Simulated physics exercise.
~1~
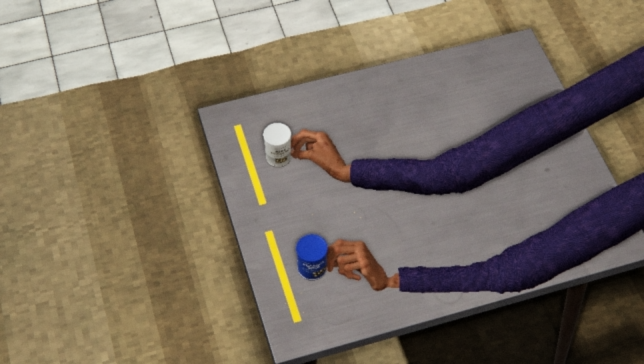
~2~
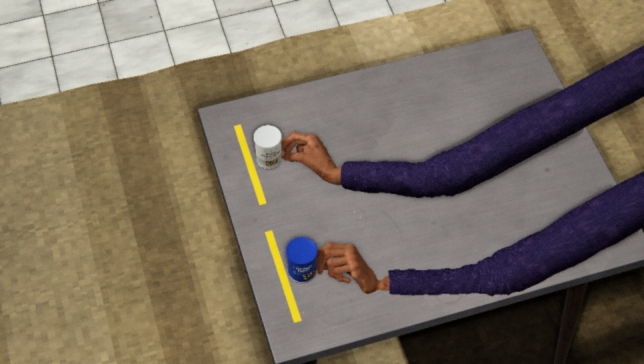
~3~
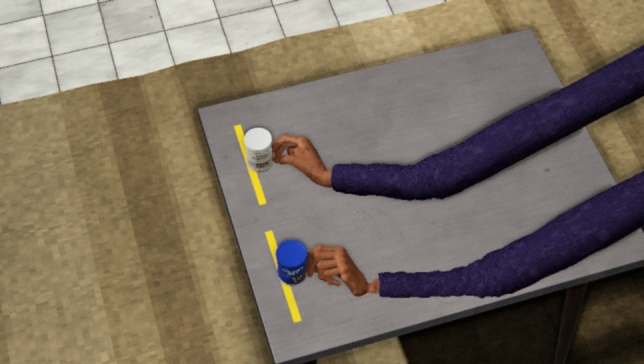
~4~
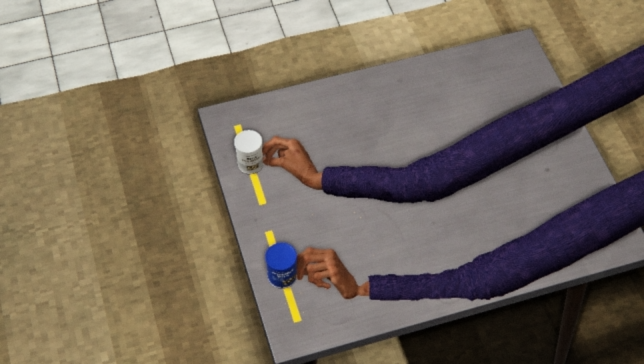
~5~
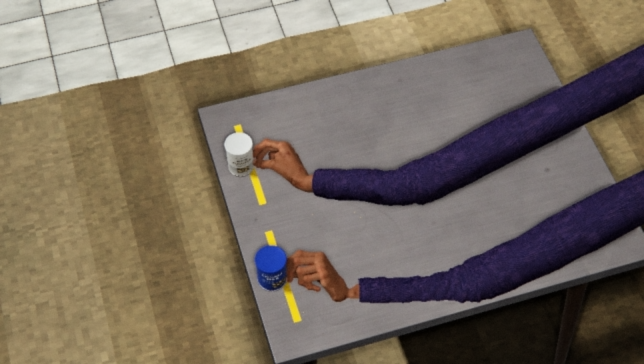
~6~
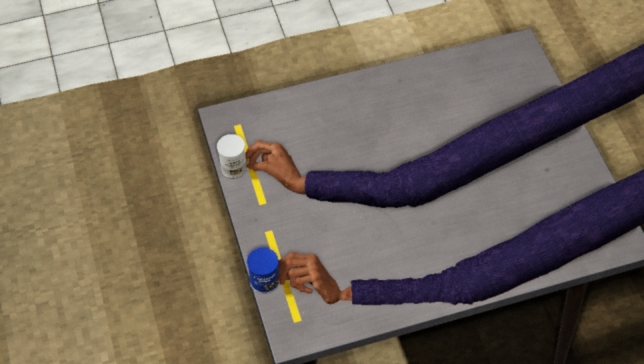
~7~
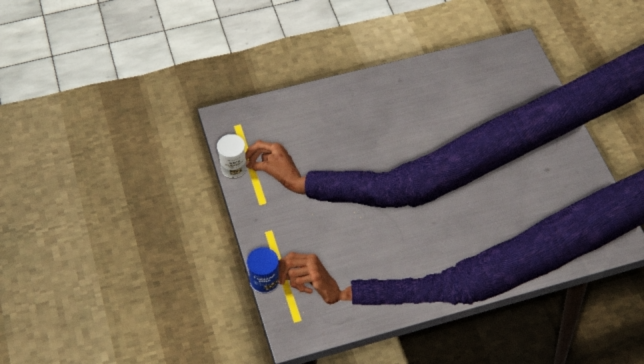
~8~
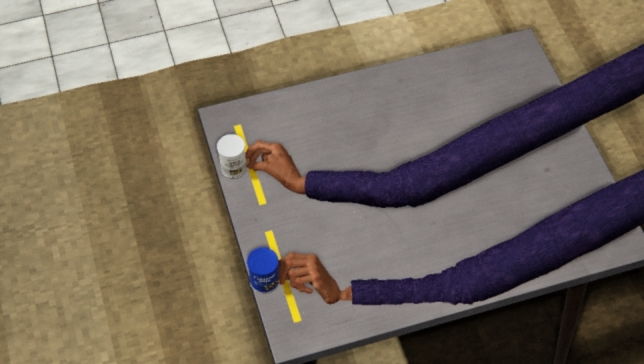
A white tin and a blue pot were pushed left across a grey table by two purple-sleeved hands, sliding over the yellow tape marks until they stopped just past them near the table's edge, both still upright on top with the hands beside them.
